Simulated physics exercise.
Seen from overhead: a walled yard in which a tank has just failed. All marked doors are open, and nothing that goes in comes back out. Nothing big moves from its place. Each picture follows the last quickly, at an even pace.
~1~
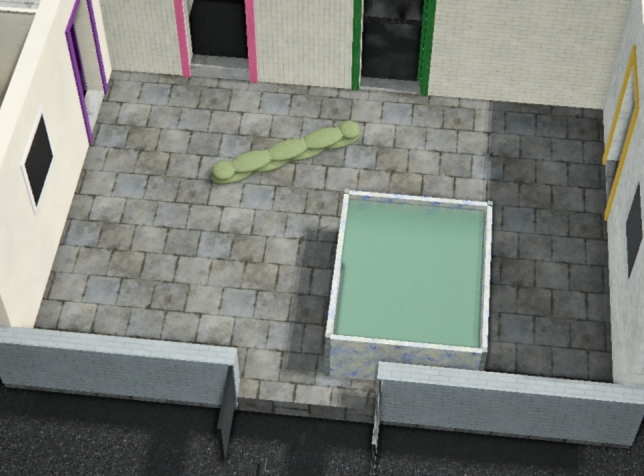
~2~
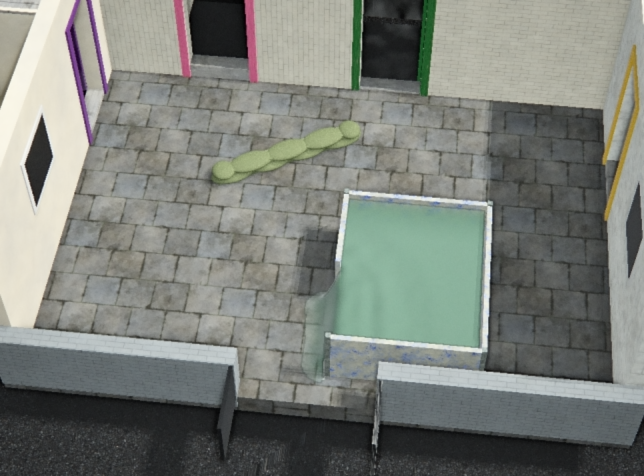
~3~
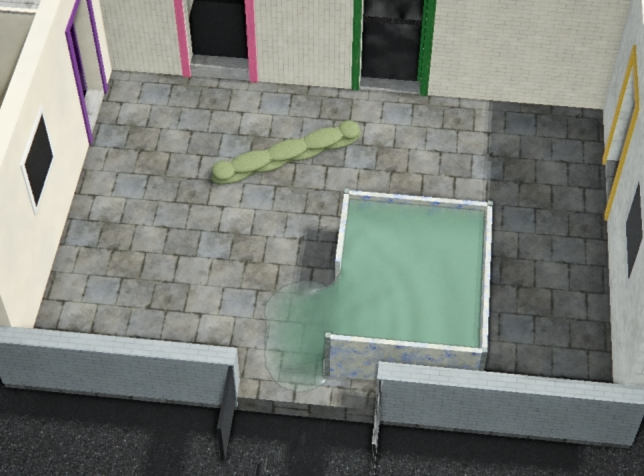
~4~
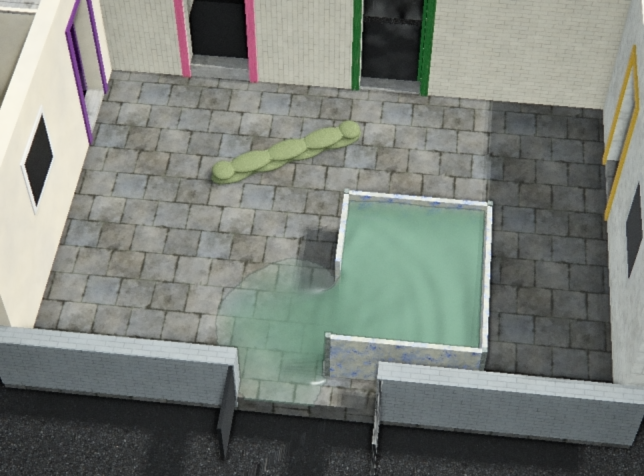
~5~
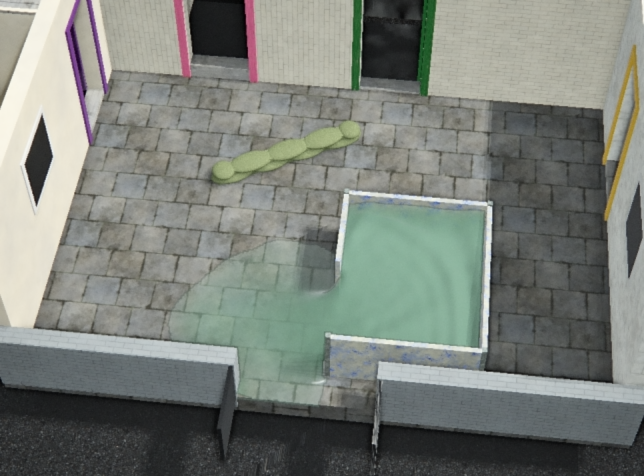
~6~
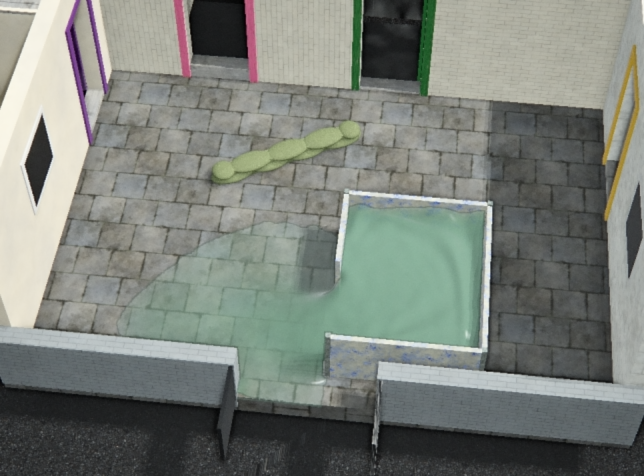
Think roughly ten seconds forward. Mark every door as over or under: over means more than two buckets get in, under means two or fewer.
Pink door - under; green door - over; yellow door - under; purple door - over.
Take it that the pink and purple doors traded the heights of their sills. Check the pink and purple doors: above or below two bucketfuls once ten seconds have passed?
My reading: Pink door takes more; purple door takes less.
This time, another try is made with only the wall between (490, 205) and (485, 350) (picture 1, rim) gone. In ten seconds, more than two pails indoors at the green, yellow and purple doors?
Green: Exceeds the limit; yellow: Exceeds the limit; purple: Exceeds the limit.
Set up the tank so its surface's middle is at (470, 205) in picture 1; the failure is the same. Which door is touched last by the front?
The yellow one comes last.
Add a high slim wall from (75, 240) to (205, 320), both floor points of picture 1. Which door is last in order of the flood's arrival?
I say the yellow one.
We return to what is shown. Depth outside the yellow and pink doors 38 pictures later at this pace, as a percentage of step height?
Some 0 percent, then some 80 percent.
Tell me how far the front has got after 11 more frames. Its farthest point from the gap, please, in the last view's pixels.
Look around (98, 120).
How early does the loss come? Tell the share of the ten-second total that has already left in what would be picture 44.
It would be around 65 %.
A moment on, water covers 30 % of the floor; the pink door not reached, the green door not reached, the yellow door not reached, the purple door not reached.
Next, water covers 30 % of the floor; the pink door not reached, the green door not reached, the yellow door not reached, the purple door not reached.
Then, water covers 40 % of the floor; the pink door wet at the sill, nothing in, the green door not reached, the yellow door not reached, the purple door wet at the sill, nothing in.
Later, water covers 65 % of the floor; the pink door under two buckets in, the green door under two buckets in, the yellow door not reached, the purple door over two buckets in.
In the end, water covers 95 % of the floor; the pink door under two buckets in, the green door far over two buckets in, the yellow door wet at the sill, nothing in, the purple door far over two buckets in.
